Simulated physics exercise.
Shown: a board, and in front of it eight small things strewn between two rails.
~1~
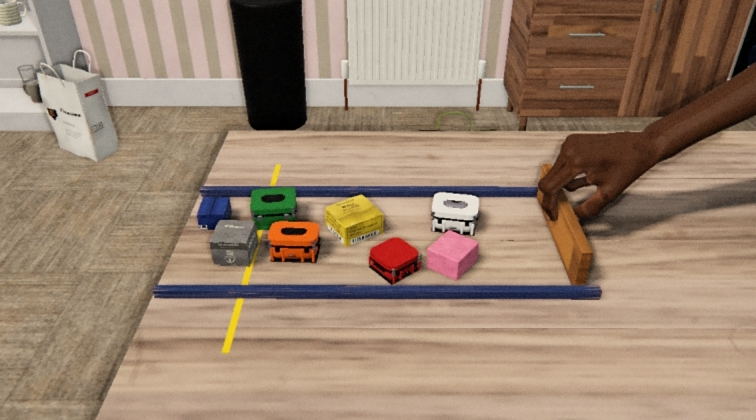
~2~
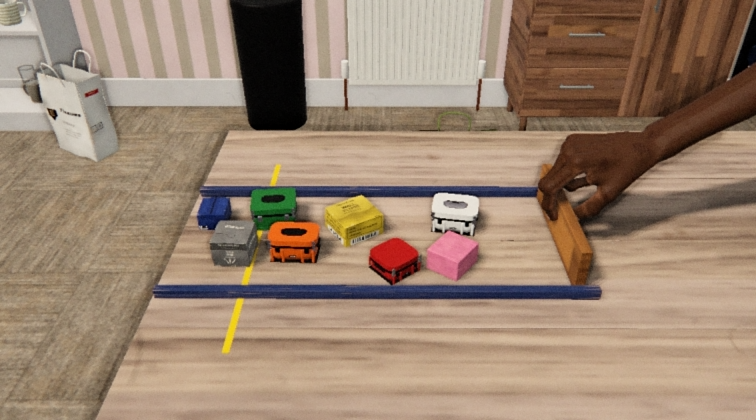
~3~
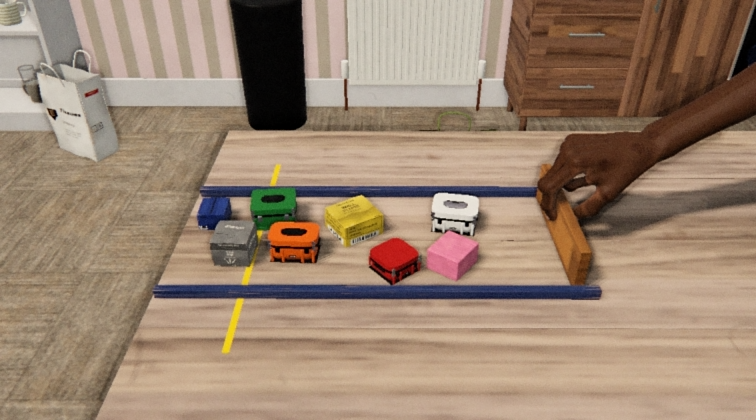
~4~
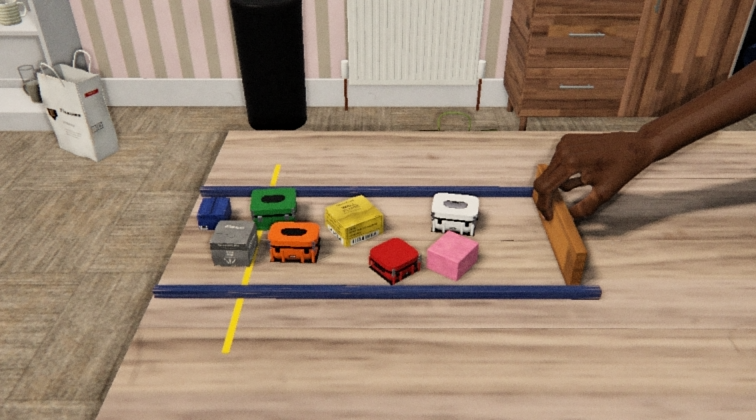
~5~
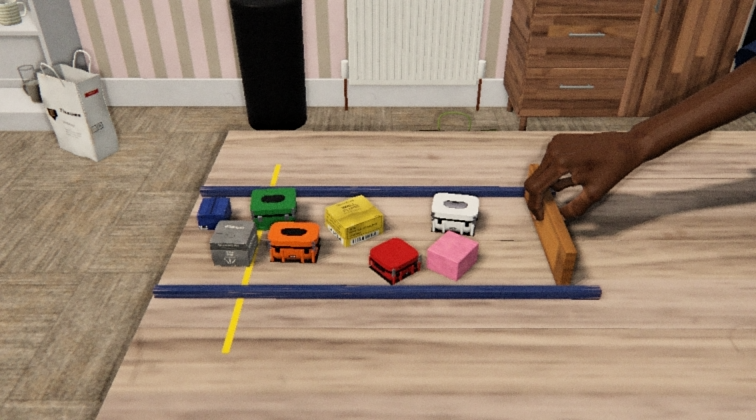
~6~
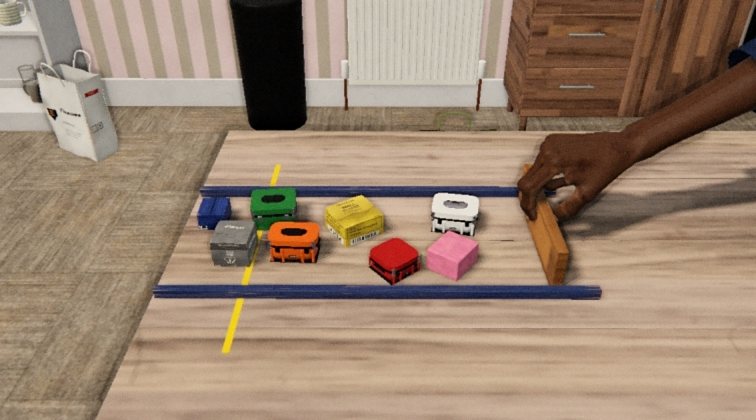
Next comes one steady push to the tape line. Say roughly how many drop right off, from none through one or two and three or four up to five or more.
The number going over the end will be three or four.
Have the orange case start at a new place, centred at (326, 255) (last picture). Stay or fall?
Result: Orange case not saved.
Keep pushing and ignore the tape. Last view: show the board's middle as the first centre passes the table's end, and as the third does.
At (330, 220) for the first, at (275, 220) for the third.
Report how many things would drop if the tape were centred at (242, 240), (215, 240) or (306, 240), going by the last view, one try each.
So, one try after another, the floor gets 4, then 6, then 1.
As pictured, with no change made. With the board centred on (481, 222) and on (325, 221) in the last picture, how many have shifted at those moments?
By then 1, and later 8.
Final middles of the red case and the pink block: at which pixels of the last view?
Taking them in turn, first comes (189, 272), then (230, 261).
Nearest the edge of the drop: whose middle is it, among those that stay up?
It would be the yellow box, I'd say.
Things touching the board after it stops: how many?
2 in contact.
Soon after, none off yet; blue box at rest near (215, 214); grey box at rest near (235, 244); green case at rest near (274, 209).
In the end, the number that fall off is three or four; gone, green case, grey box and blue box.
